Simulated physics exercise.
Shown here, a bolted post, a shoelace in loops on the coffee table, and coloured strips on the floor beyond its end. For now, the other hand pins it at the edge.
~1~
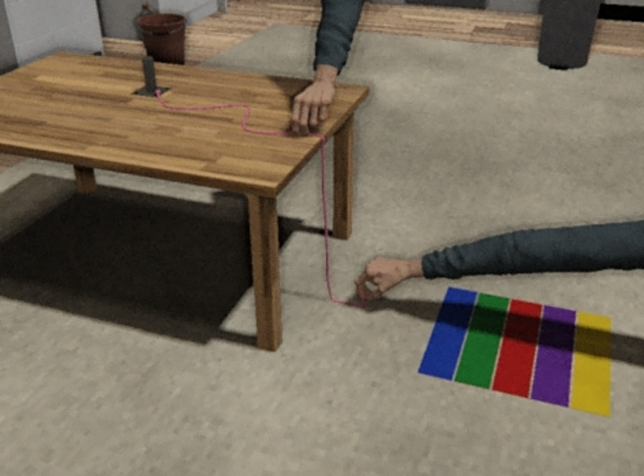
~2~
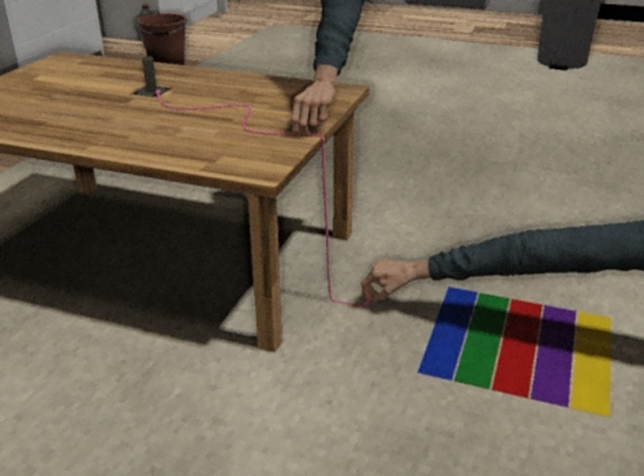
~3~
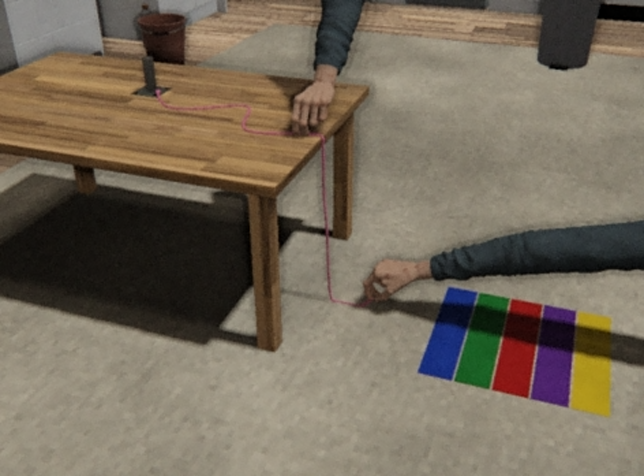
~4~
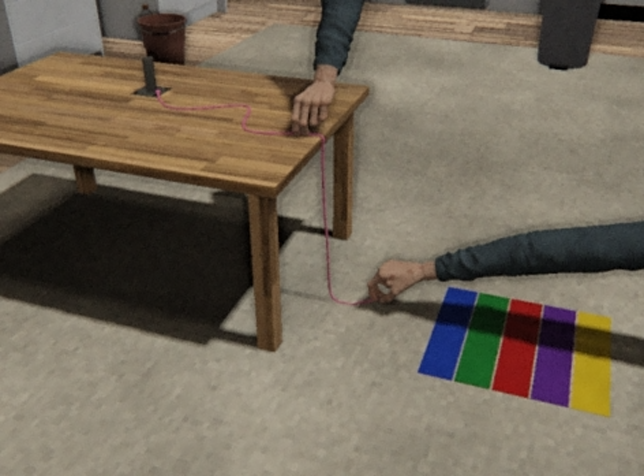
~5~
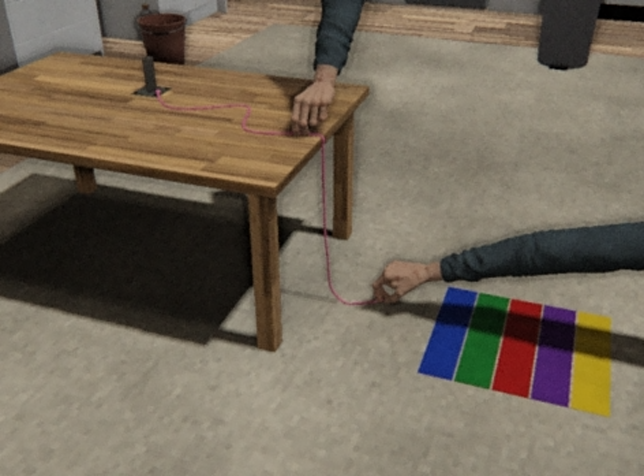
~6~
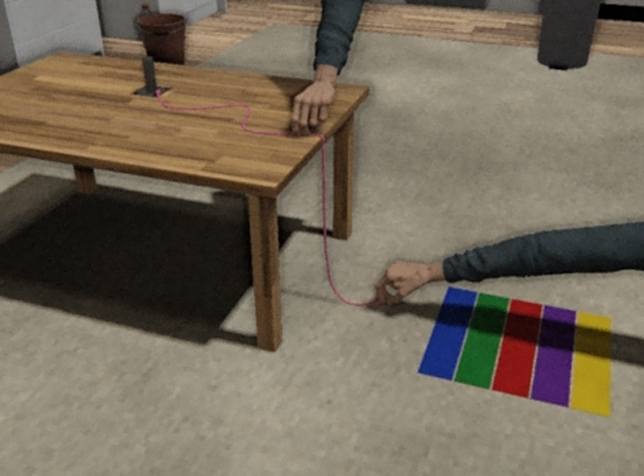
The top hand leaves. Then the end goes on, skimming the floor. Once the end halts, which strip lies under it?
The purple strip lies under it.
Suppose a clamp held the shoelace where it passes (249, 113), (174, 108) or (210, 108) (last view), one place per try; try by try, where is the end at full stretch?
The pixel places are (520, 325), (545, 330) and (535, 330), one per try.
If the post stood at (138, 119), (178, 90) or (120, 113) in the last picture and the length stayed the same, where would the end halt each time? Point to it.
Close to (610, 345), (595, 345) and (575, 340) in that order.
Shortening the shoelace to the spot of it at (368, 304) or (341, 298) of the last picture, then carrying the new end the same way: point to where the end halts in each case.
In order, around (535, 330) and (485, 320).
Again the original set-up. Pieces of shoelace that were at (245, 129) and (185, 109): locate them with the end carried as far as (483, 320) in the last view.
First at (314, 127), next at (213, 103).
Early on, end near (483, 320); over green.
Midway, end near (533, 330); over red.
At the end of the slack, end near (563, 336); over purple. The end stops over the purple strip.
